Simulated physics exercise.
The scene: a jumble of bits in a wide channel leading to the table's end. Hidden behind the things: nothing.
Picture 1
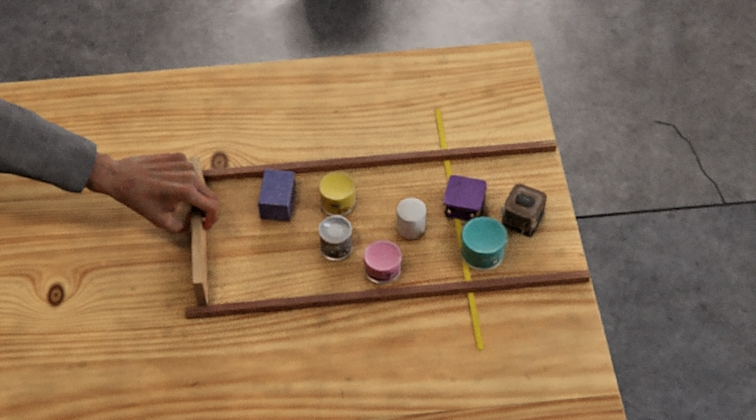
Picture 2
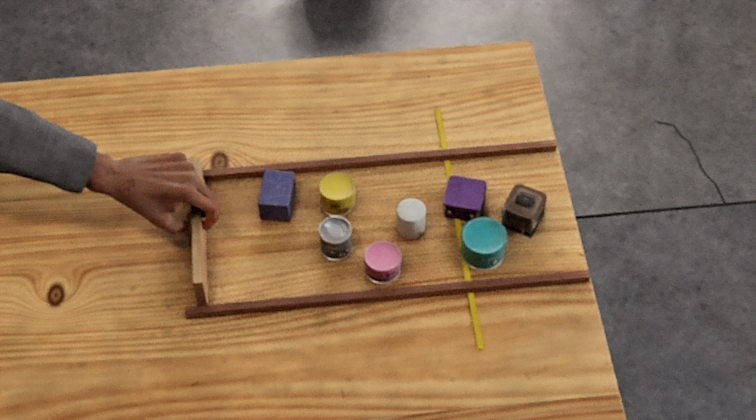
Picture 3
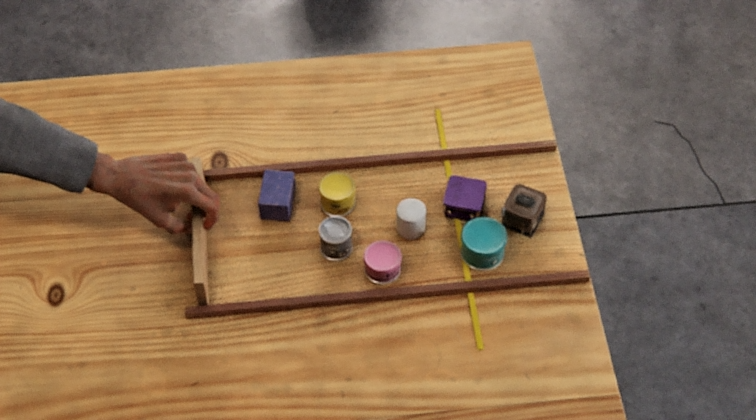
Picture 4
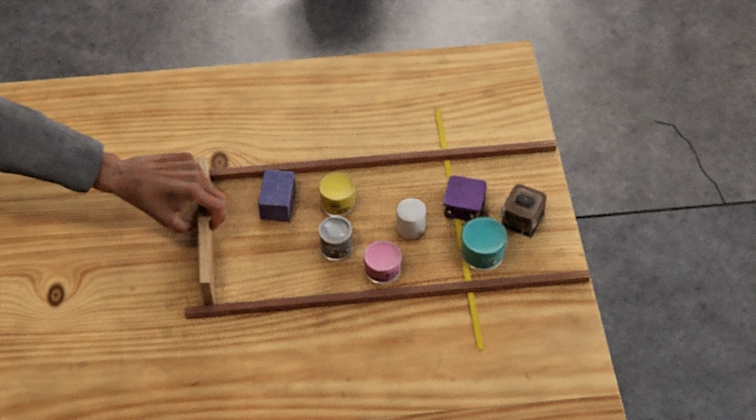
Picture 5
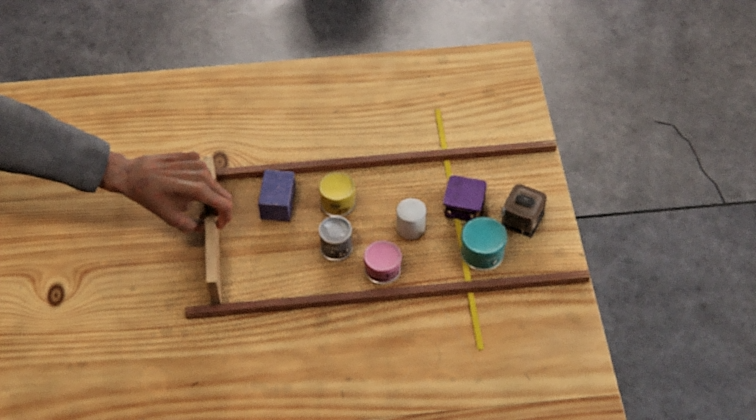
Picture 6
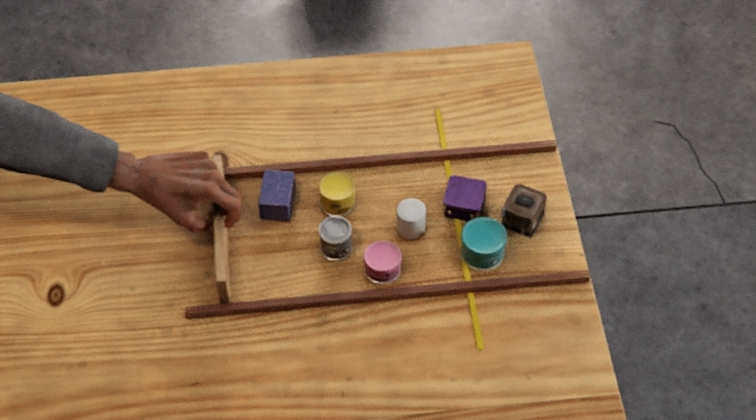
On a wooden table, a hand holds a board upright at the left end of a channel between two dark strips, then slides it slightly right toward a blue block, while the scattered tins and blocks stay still.
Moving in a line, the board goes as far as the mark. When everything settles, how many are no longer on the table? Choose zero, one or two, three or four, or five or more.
When everything settles, zero are no longer on the table.
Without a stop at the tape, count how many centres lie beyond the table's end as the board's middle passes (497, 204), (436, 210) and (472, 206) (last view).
Taking the places in turn, the counts are 1, 0 and 0.
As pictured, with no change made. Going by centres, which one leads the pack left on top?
The one is the brown case.
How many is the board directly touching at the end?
3 in contact.
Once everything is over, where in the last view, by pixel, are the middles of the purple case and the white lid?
The purple case finishes at (527, 202); the white lid finishes at (492, 204).
A little later, none off yet; brown case at rest near (524, 210); turquoise tin at rest near (483, 244); purple case at rest near (464, 199).
When it is over, the number that fall off is zero.
